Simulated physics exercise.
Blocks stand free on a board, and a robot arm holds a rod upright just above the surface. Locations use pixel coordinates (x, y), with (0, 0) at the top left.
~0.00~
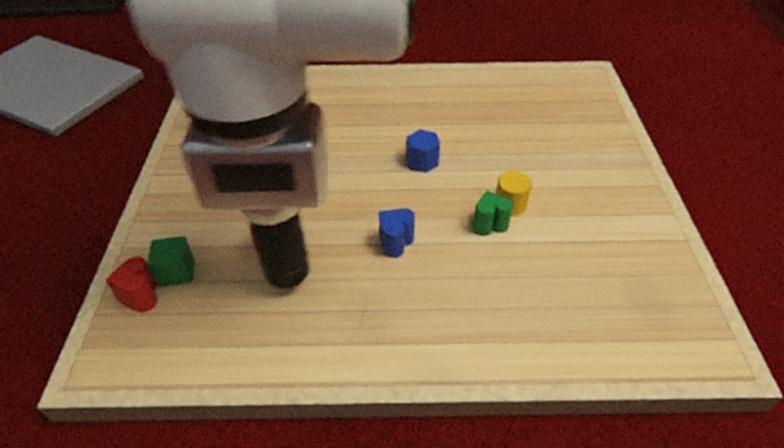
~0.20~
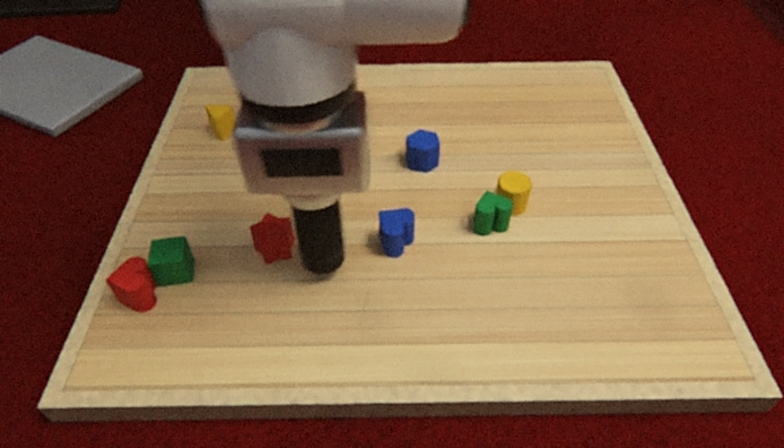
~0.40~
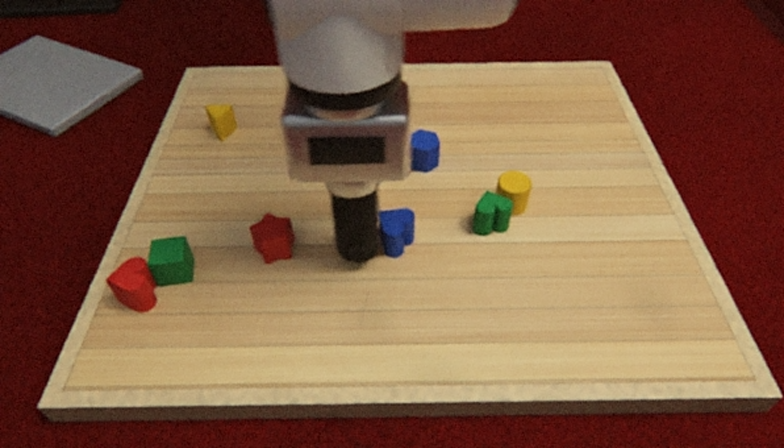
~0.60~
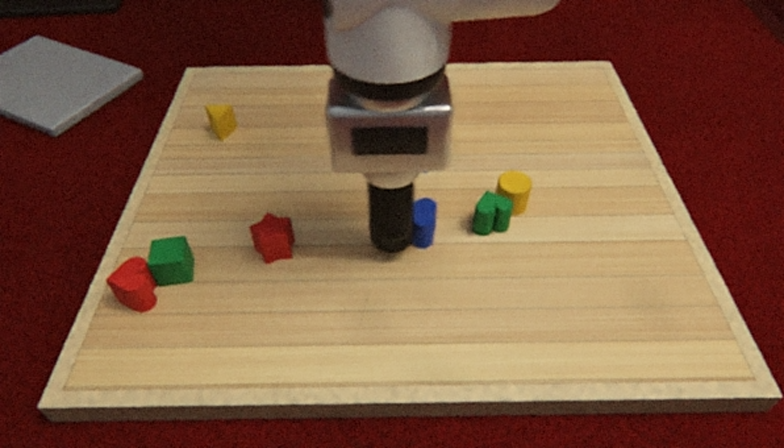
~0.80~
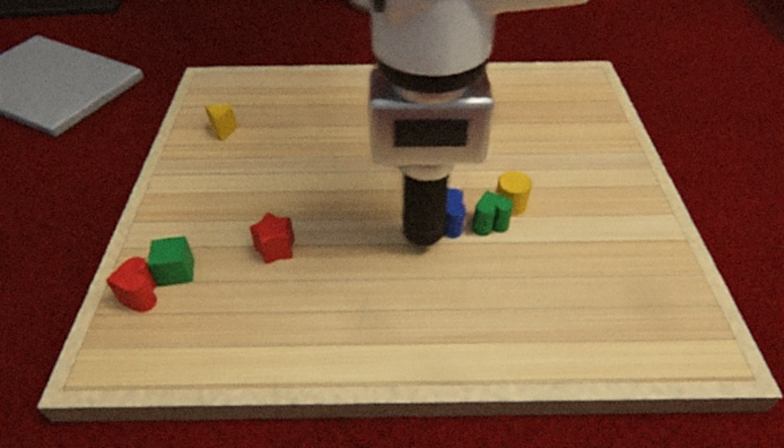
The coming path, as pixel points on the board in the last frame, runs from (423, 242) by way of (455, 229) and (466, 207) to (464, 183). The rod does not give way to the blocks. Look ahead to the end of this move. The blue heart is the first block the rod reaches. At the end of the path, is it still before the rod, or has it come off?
Beside or behind it.
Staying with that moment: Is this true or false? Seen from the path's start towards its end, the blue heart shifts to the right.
My answer: True.
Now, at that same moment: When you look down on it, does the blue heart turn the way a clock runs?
Yes, that is what happens.
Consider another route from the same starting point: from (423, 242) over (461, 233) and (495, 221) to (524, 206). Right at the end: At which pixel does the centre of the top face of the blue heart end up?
Around pixel (485, 174).
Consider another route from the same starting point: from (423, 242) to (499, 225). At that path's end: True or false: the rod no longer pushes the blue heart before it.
The claim holds.
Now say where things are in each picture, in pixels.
In the first frame, rod's lower end at (287, 272); blue six-sided block at (423, 139); blue heart at (396, 220); green heart at (494, 202); yellow round block at (515, 181).
In the second frame, rod at (324, 258); blocks still.
In the third frame, rod at (358, 247); blocks still.
In the fourth frame, rod at (392, 238); blue heart at (421, 211).
In the fifth frame, rod at (424, 231); blue six-sided block hidden; blue heart at (450, 202); green heart at (494, 202); yellow round block at (515, 181).
What follows on the original path. One third of the way, rod at (456, 218); blue heart at (477, 186); green heart at (504, 202).
Two thirds of the way, rod at (467, 196); blue heart at (490, 166), turned 15° clockwise; green heart at (505, 201); yellow round block at (520, 178).
At the end, rod at (465, 172); blue six-sided block still; blue heart at (498, 156), turned 40° clockwise; green heart at (505, 201); yellow round block at (520, 178).
